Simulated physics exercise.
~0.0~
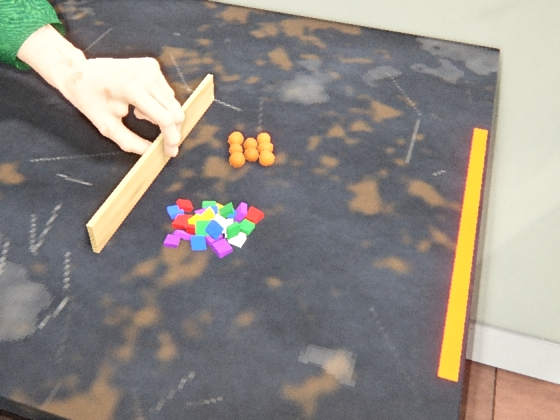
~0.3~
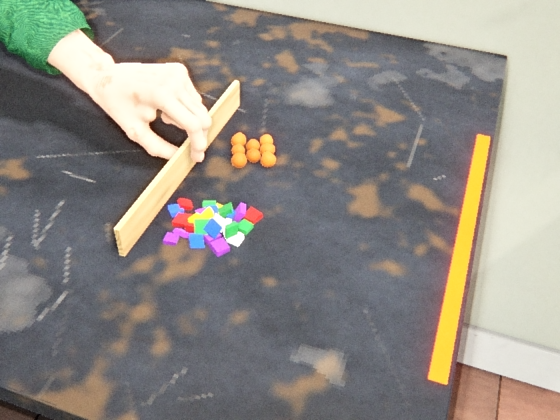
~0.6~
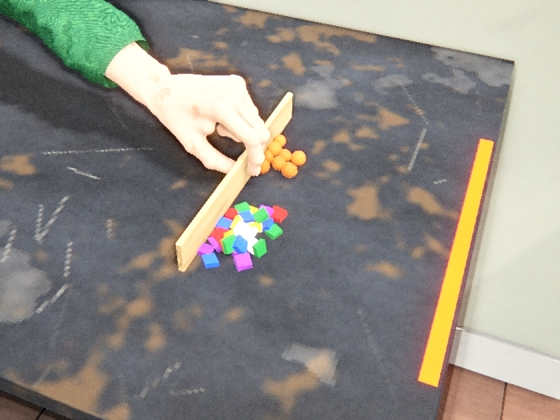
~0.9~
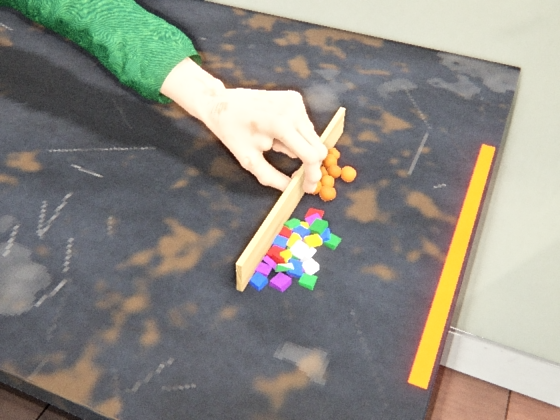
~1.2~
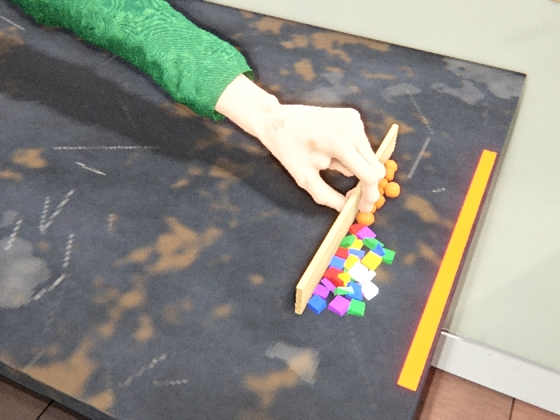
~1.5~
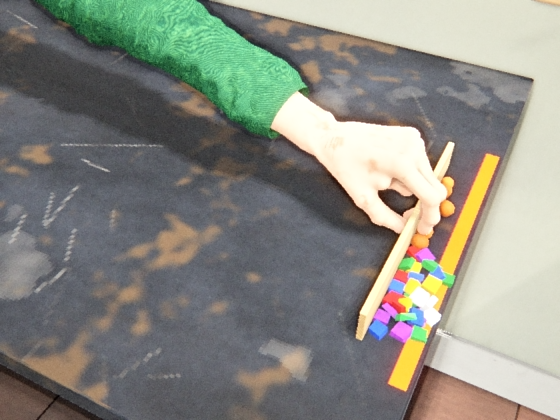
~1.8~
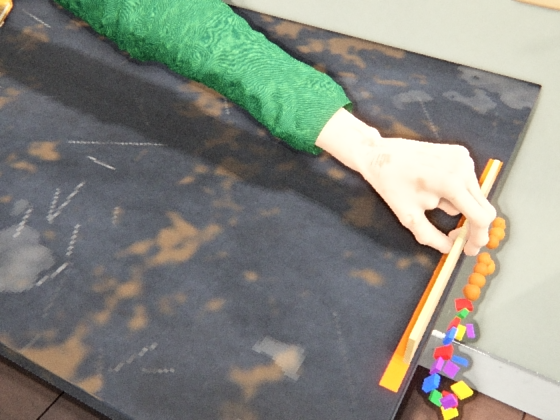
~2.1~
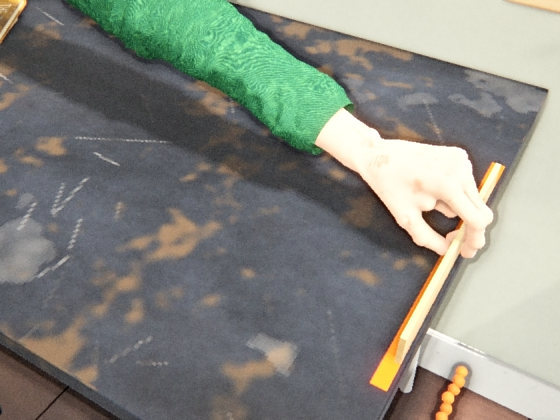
Hand in green sleeve sweeping colourful little squares and orange balls rightward with a wooden strip, sending both over the table edge.
